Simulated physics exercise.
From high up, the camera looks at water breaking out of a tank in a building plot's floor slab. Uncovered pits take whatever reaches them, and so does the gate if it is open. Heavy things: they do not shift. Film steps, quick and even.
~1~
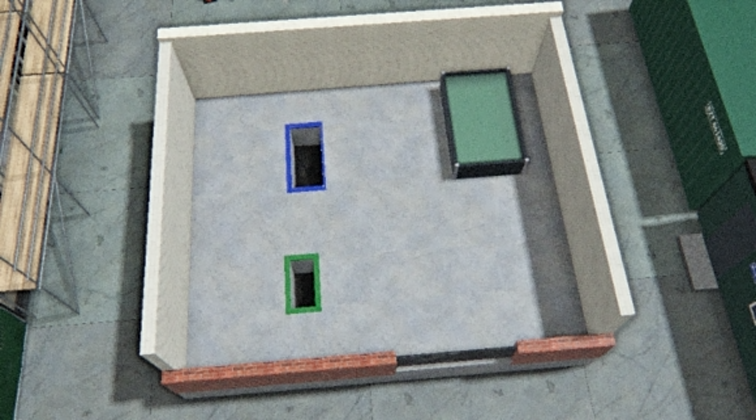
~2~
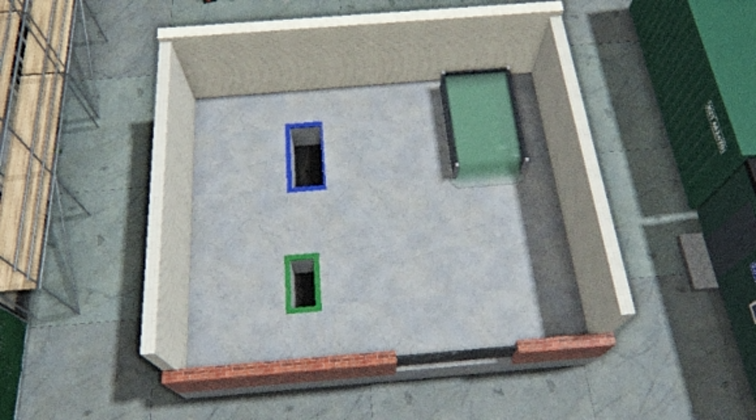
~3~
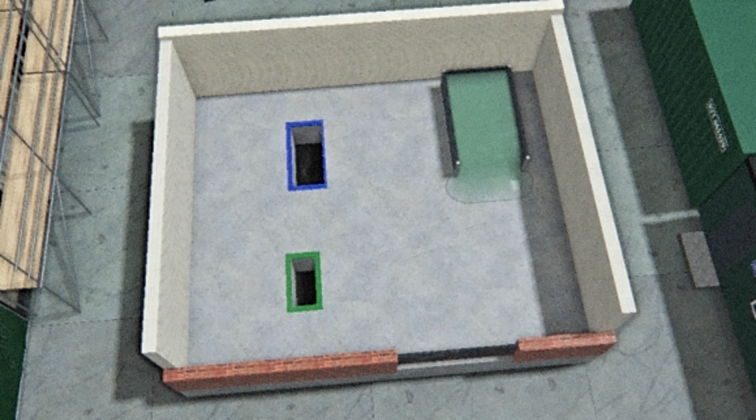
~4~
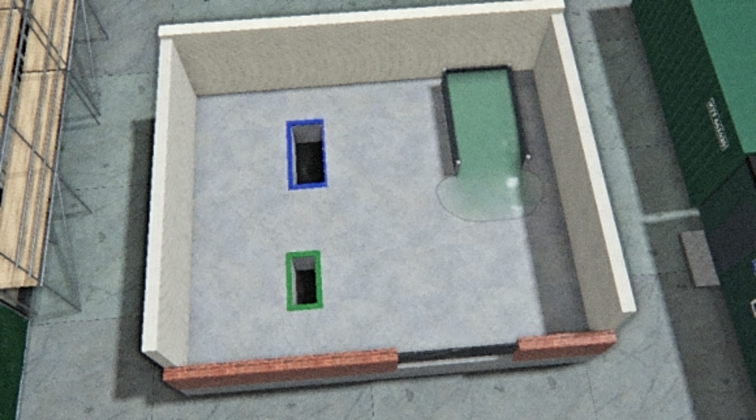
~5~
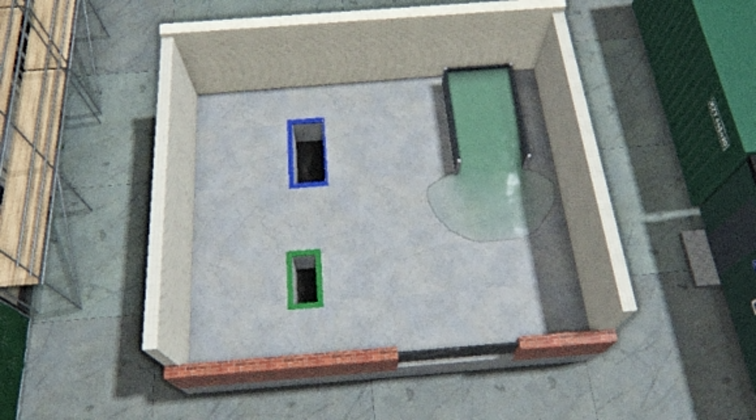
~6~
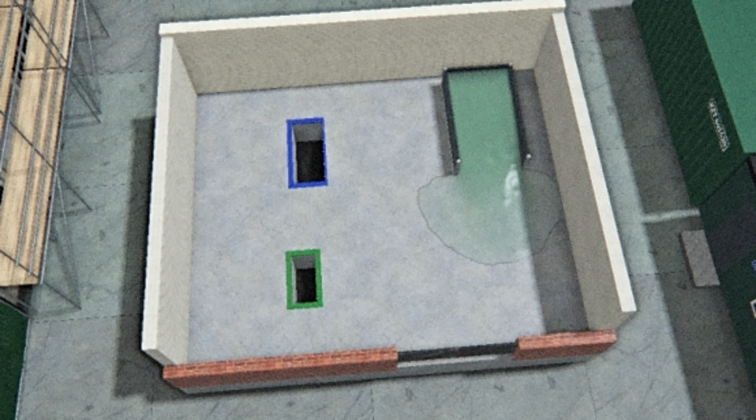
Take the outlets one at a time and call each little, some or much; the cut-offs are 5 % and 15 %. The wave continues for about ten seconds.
In order: The gate catches little; the green pit catches much; the blue pit catches little.
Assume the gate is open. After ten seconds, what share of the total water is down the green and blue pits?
Shares, approx. %: Green 8, blue 0.
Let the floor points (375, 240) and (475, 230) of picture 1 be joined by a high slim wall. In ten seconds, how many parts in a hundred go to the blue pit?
Blue: 8 %.
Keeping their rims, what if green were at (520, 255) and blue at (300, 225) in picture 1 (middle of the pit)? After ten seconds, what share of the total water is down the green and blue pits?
Looks like green collects 30 percent and blue collects 6 percent.
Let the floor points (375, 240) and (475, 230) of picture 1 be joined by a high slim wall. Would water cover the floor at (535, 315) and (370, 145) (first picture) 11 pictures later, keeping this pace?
Submerged, then spared.
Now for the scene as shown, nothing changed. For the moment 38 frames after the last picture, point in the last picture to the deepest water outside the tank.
Check close to (198, 371).
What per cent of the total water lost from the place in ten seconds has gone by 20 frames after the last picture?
Roughly 0 percent.
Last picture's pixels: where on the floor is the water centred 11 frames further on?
The centre of mass sits at about (491, 204).
A moment on, water covers 25 % of the floor; the gate 0 %, the green pit 0 %, the blue pit 0 %.
Next, water covers 30 % of the floor; the gate 0 %, the green pit 0 %, the blue pit 0 %.
Then, water covers 35 % of the floor; the gate 0 %, the green pit 0 %, the blue pit 0 %.
Later, water covers 50 % of the floor; the gate 0 %, the green pit 6 %, the blue pit 0 %.
In the end, water covers 75 % of the floor; the gate 0 %, the green pit 17 %, the blue pit 2 %.
